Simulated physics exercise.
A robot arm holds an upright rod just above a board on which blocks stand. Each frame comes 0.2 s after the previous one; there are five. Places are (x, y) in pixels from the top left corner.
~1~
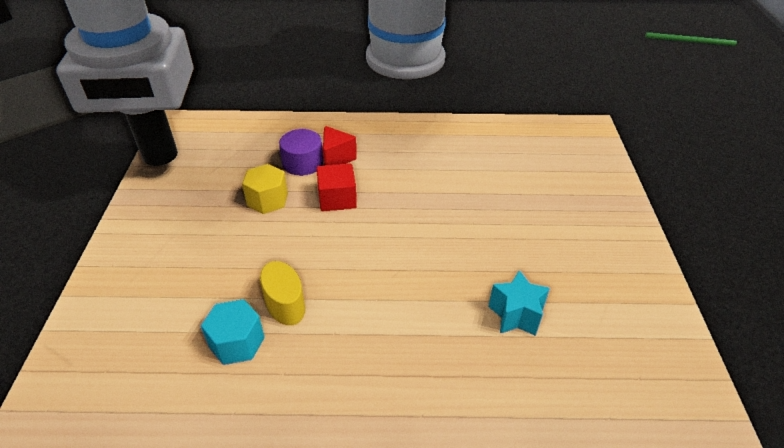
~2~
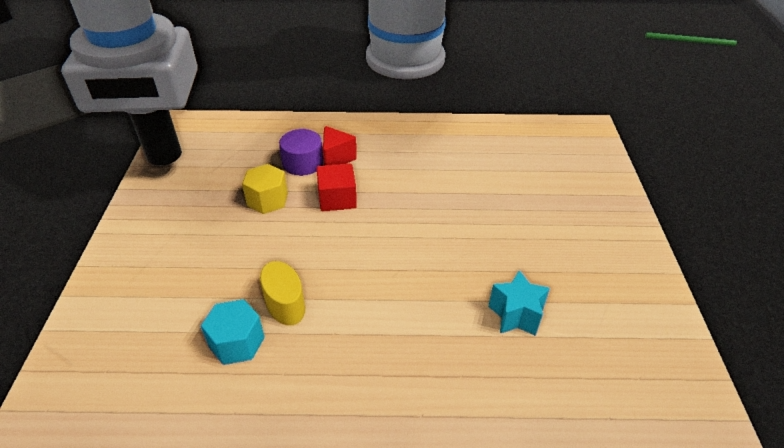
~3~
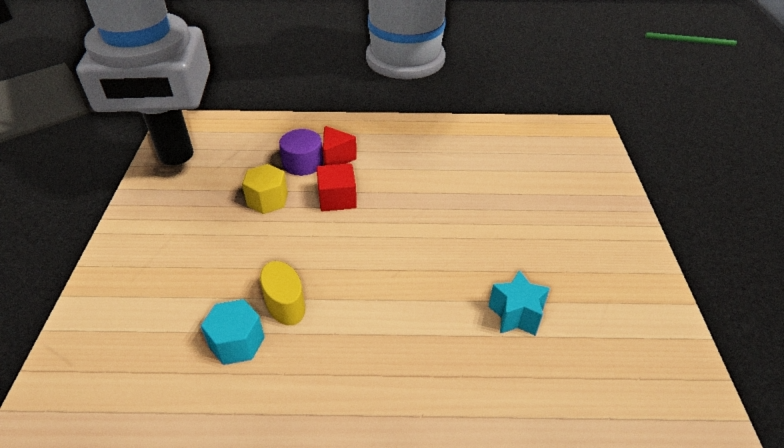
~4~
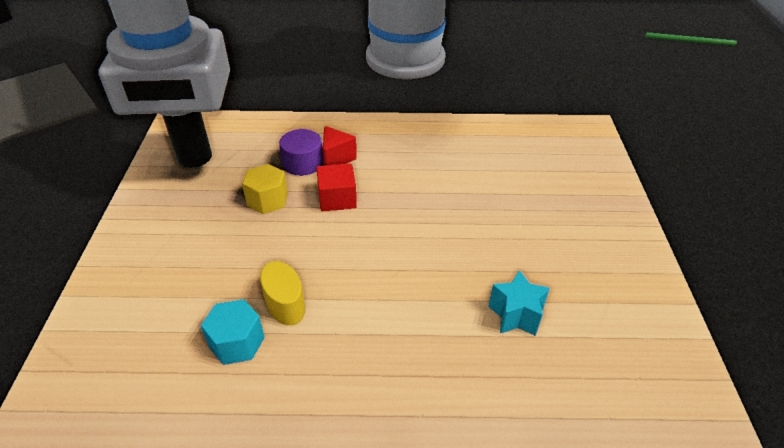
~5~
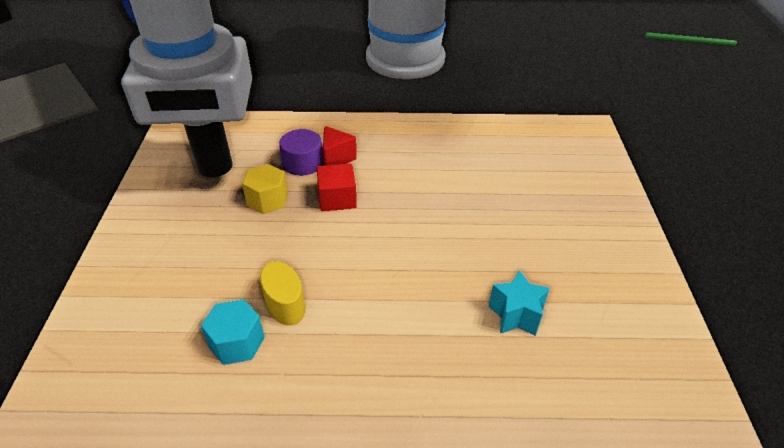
A light wooden board on a dark surface is seen from above at an angle by a still camera. A purple cylinder, a red triangular block, a red square block and a yellow hexagonal block cluster near the upper left, with a yellow oval and a teal hexagon below and a teal star at right. The robot arm at upper left moves its black rod slowly right, then slightly nearer, while the blocks stay still.
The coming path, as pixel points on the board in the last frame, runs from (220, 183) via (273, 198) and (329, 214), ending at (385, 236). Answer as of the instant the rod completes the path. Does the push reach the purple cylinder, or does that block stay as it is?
By the time the path is finished, it has hardly shifted at all.
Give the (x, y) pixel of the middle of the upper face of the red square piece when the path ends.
Answer: (362, 174).
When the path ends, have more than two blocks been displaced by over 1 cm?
No - that is not the case.
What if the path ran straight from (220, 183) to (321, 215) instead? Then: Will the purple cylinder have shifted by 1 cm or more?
I believe not.
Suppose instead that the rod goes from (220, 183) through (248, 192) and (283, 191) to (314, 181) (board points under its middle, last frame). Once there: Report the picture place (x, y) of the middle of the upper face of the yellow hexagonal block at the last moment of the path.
For the centre of its top, I'd go with (302, 189).
On the path given first. One third of the way, rod (272, 182); yellow hexagonal block (298, 191), turned 25° clockwise.
Two thirds of the way, rod (329, 198); yellow hexagonal block (340, 217), turned 80° clockwise; red square piece (357, 174), turned 35° anticlockwise.
At the end, rod (385, 220); yellow hexagonal block (356, 235), turned 120° clockwise; purple cylinder not moved; red square piece (362, 174), turned 50° anticlockwise.
